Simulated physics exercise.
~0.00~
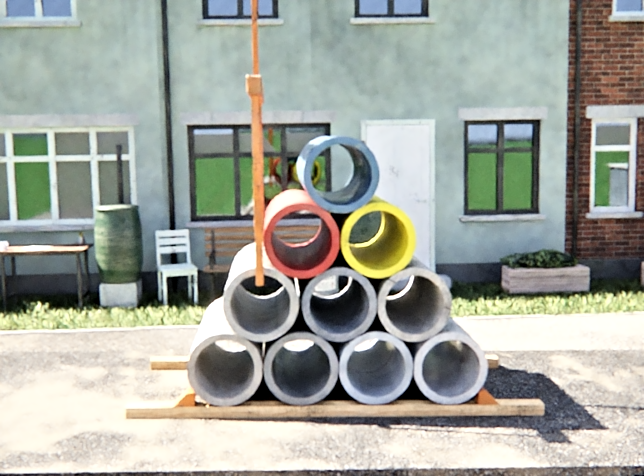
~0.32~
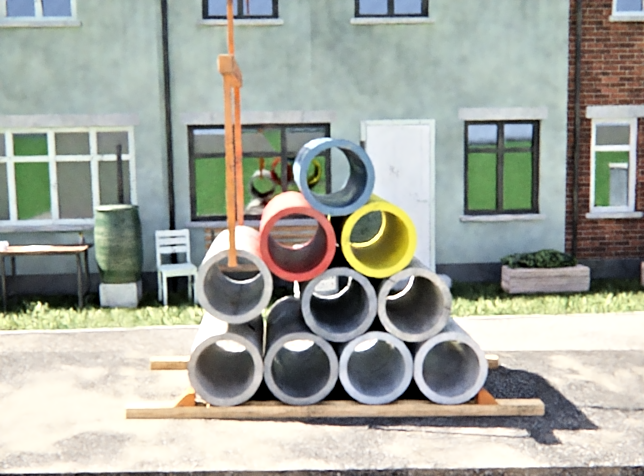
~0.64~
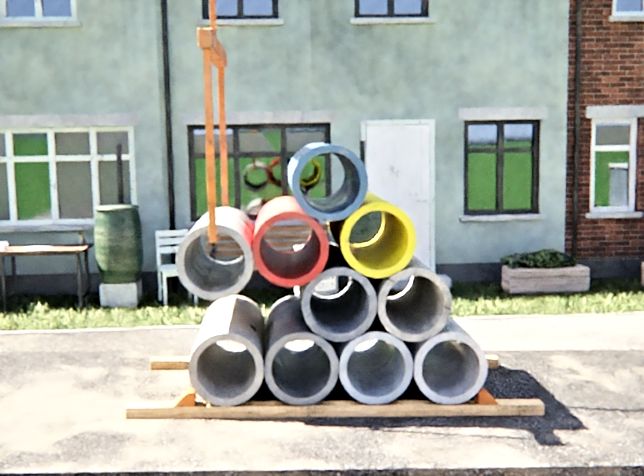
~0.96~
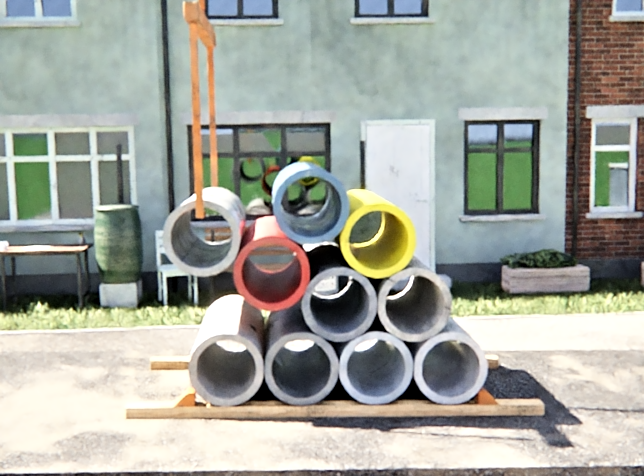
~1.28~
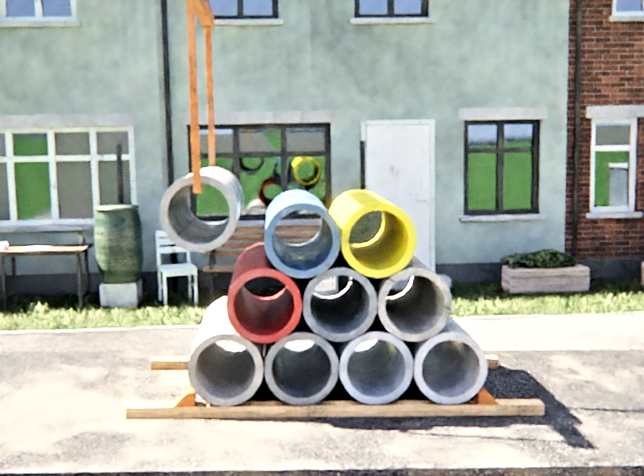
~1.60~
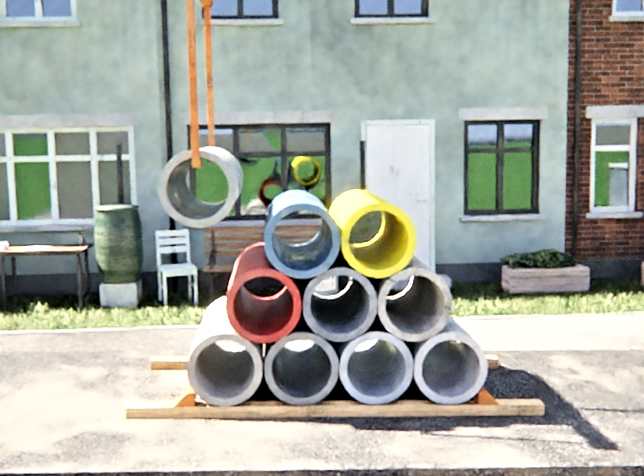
The video shows a pyramid of concrete pipes before a pale green house as an orange lifting rig draws a grey pipe up and left out of the stack; the red pipe rolls down into the gap, the blue one settles beside the unmoved yellow, and the grey pipe hangs above.
